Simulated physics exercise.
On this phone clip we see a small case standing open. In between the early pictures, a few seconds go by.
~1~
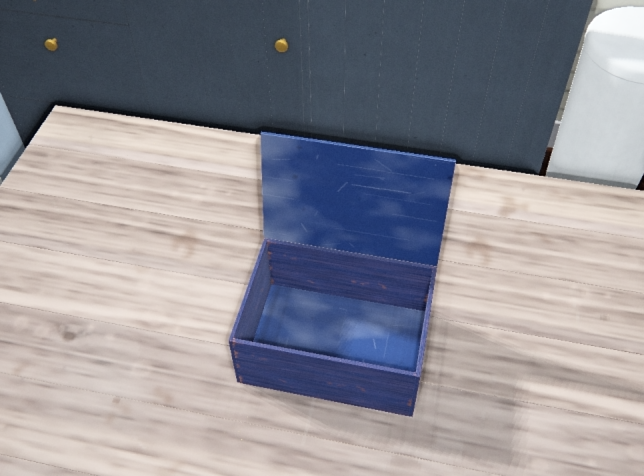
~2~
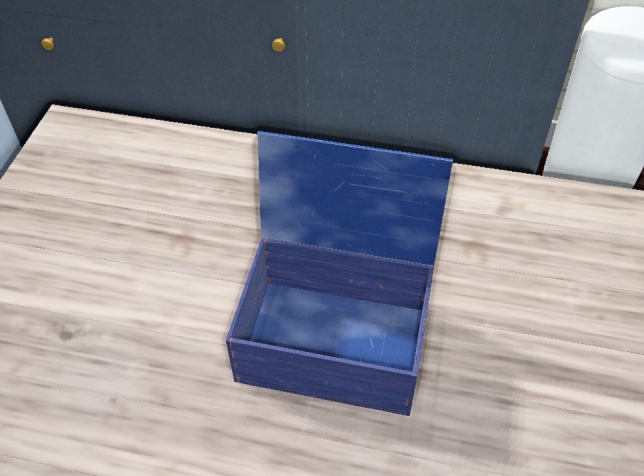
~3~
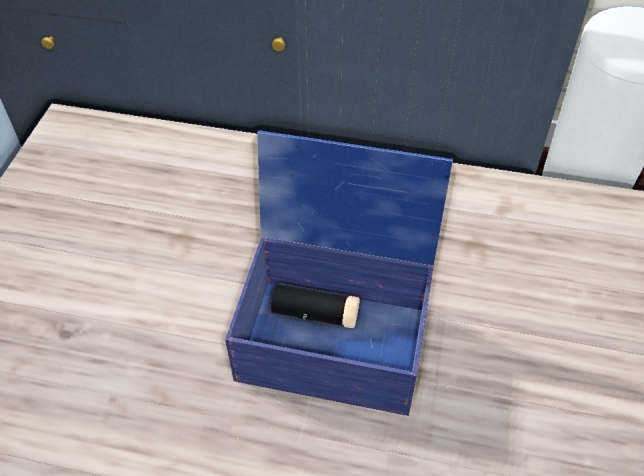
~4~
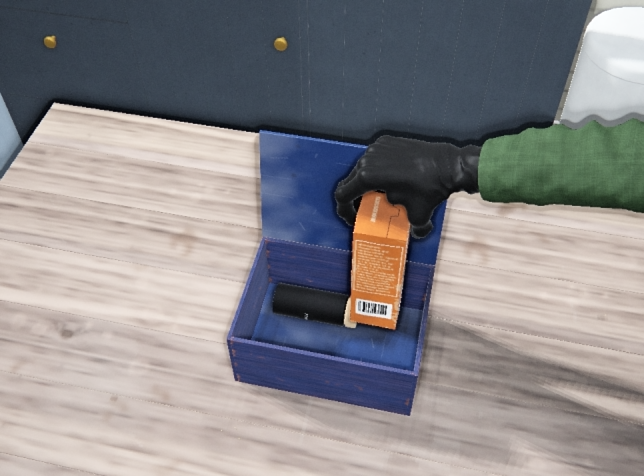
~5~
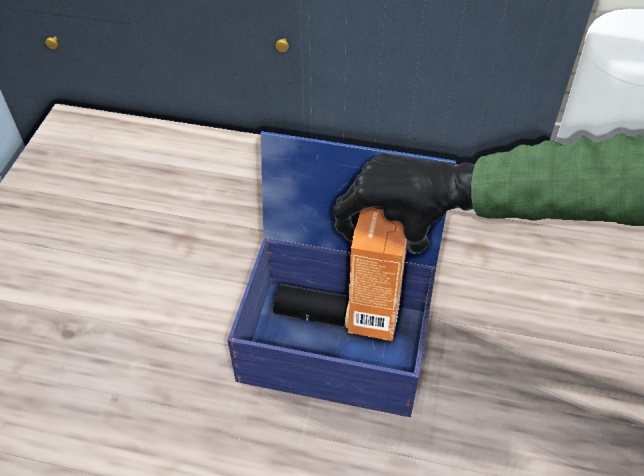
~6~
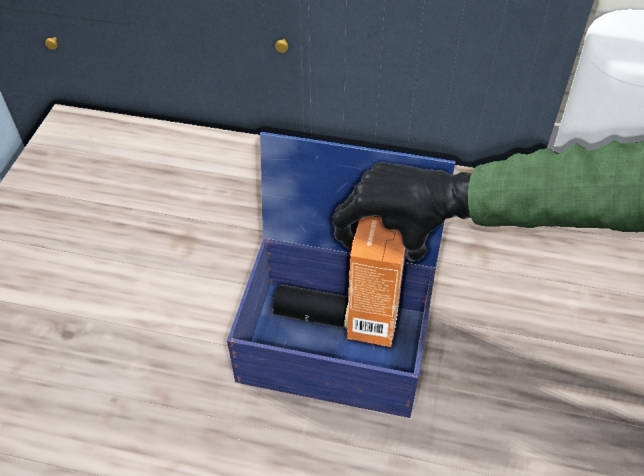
A gloved hand in a green sleeve lowered an orange carton into an open blue box on a wooden table, beside a black shaker that had appeared inside after the box was empty.
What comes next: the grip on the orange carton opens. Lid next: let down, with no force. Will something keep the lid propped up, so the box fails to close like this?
Yes: The lid is out of place.
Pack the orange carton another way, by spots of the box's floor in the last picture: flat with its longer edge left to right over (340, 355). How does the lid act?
Result: Lid shut.
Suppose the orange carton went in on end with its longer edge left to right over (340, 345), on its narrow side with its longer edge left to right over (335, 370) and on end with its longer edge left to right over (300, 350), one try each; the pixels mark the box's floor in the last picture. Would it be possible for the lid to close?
1: Open. 2: Closed. 3: Open.
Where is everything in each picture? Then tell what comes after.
In the first picture, the last thing is not in view yet.
In the second picture, the last thing is not in view yet.
In the third picture, the last thing is not in view yet; black shaker (315, 306).
In the fourth picture, coming down; orange carton (381, 259); black shaker (317, 305).
In the fifth picture, coming down; orange carton (378, 272); black shaker (318, 307).
In the sixth picture, put in, still held; orange carton (377, 279); black shaker (317, 307).
Then, 0.90 s later than the last frame, lid starting down; orange carton tilted by 48° near (380, 328); black shaker moved a little.
Then, 1.50 s later than the last frame, lid 66° above the rim; orange carton tilted by 48° near (380, 328); black shaker moved a little.
When it is over, lid 34° above the rim; lying over in the box, orange carton; black shaker as before. End places, in pixels of the last picture, orange carton near (380, 328).
